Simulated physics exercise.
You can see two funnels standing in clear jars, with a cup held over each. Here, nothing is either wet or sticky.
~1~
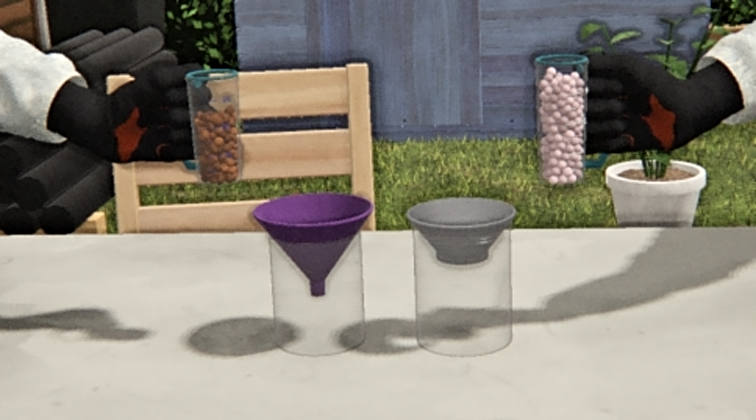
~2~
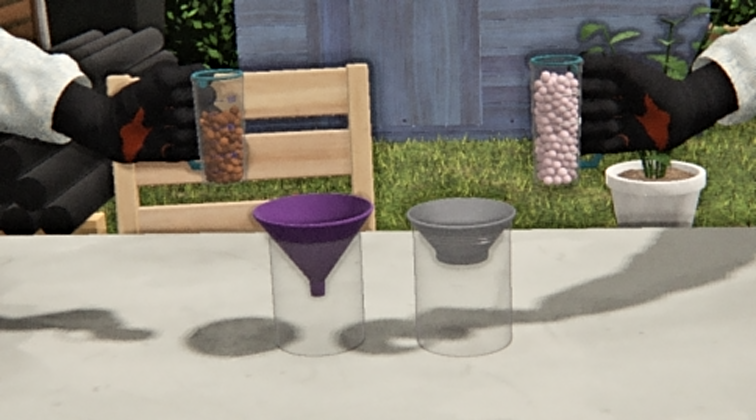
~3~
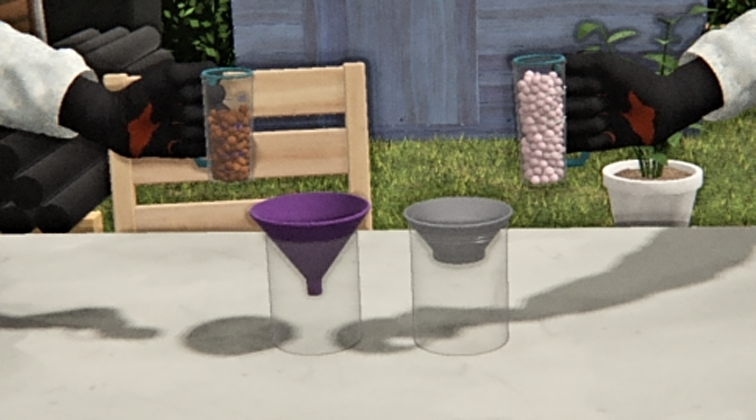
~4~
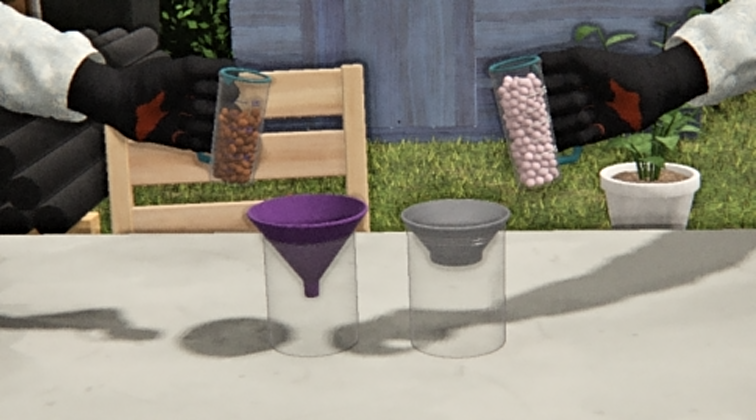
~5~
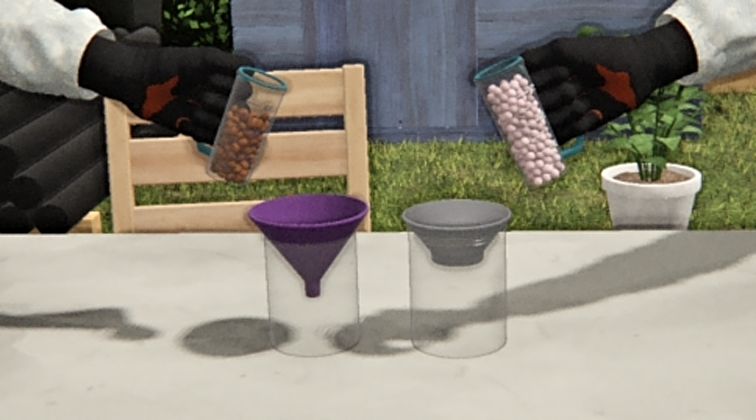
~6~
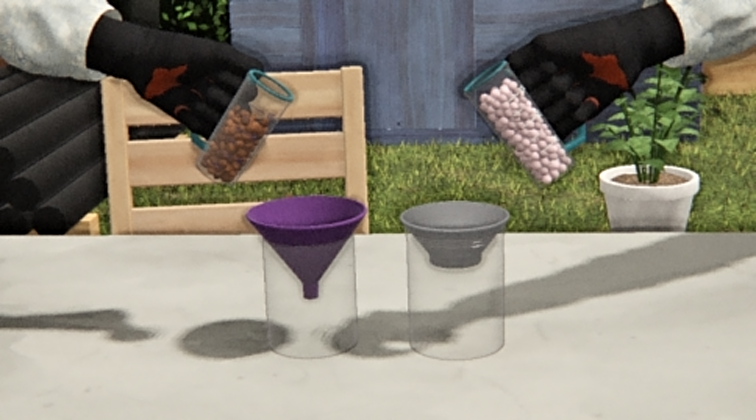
Two black-gloved hands move clear cups inward and gradually tilt them toward each other, the left holding small brown pieces and the right pale pink beads, above a purple funnel and a gray funnel in clear jars on a table.
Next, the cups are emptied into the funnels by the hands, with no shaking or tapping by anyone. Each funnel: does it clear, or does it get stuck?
Left funnel: Gets stuck, right: Clears.
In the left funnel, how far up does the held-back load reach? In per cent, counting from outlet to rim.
Height reading: Around 80 per cent.
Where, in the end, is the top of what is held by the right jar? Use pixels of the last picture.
The topmost pieces end close to (482, 316).
Then, 0.44 s past the last view, left, all still in the cup; right, all still in the cup.
Then, 0.82 s past the last view, left, all still in the cup; right, most still in the cup, a small part in or over the funnel, a small part down in the jar.
Then, 1.14 s past the last view, left, about half still in the cup, about a third in or over the funnel, a stray few down in the jar; right, a small part still in the cup, about a third in or over the funnel, about half down in the jar.
Finally, left, nearly all stuck in the funnel, a stray few down in the jar; right, all down in the jar.
